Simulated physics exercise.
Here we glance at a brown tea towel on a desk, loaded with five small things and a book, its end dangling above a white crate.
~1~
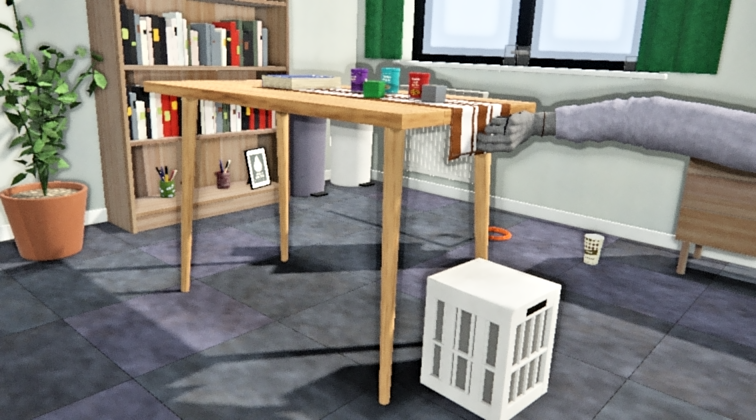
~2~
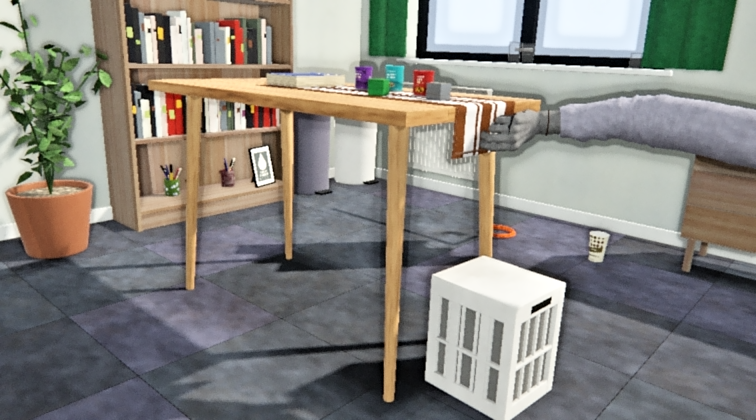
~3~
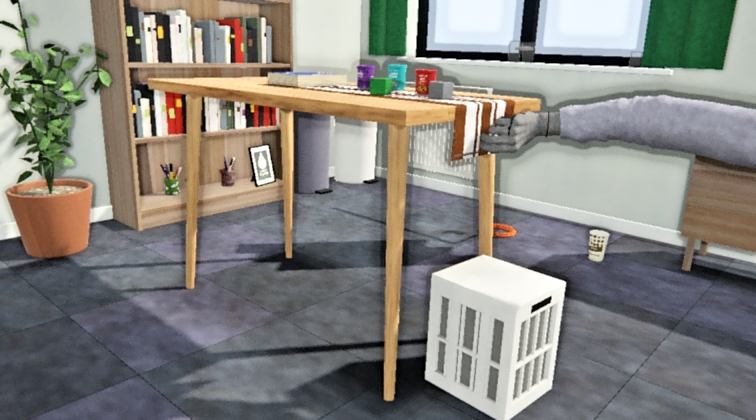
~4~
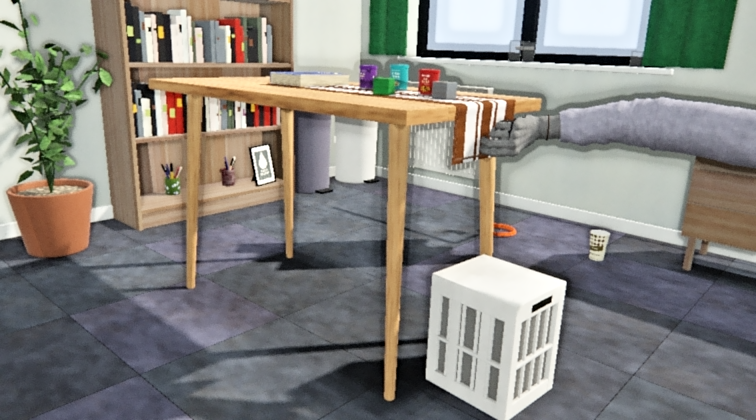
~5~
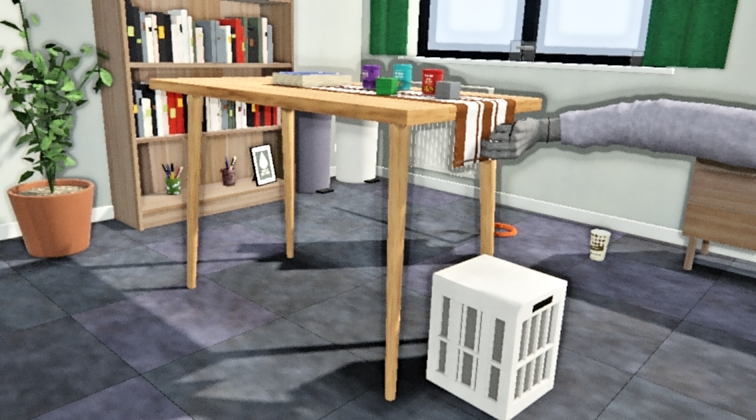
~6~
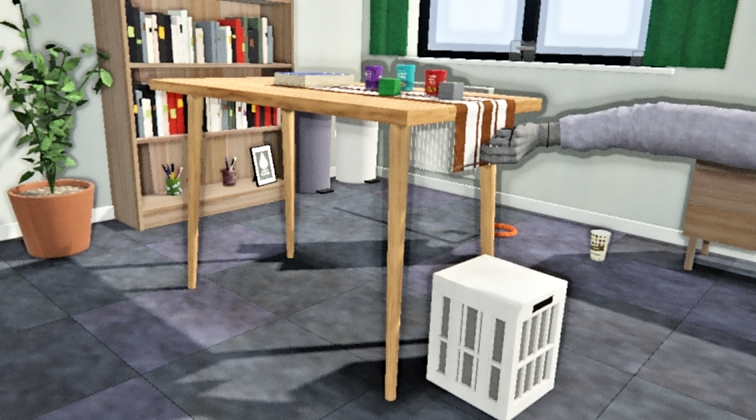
Grey-gloved hand slowly tugging a brown striped tea towel at a desk's edge, coloured cans and cubes creeping slightly right with it.
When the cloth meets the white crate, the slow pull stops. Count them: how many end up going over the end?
The count is three.
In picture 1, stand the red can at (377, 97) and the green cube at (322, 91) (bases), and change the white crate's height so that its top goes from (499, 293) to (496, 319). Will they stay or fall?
Outcome for the red can: It is lost. Outcome for the green cube: It stays.
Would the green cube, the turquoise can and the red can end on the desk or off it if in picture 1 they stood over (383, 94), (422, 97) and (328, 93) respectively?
The green cube will stay where it is, the turquoise can will end up off, the red can will stay where it is.
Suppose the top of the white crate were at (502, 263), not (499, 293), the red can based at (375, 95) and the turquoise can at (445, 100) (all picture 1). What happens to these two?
The red can? Safe. The turquoise can? Lost.
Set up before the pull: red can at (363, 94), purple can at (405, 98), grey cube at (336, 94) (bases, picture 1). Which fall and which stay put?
Red can stays, purple can gone, grey cube stays.
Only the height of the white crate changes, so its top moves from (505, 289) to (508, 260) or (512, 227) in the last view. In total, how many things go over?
2 and 1.
A little later, hem near (480, 235); grey cube and red can gone.
Next, hem on the crate; grey cube, red can and green cube gone.
When it is over, hem on the crate; grey cube, red can and green cube gone. It carries off three.
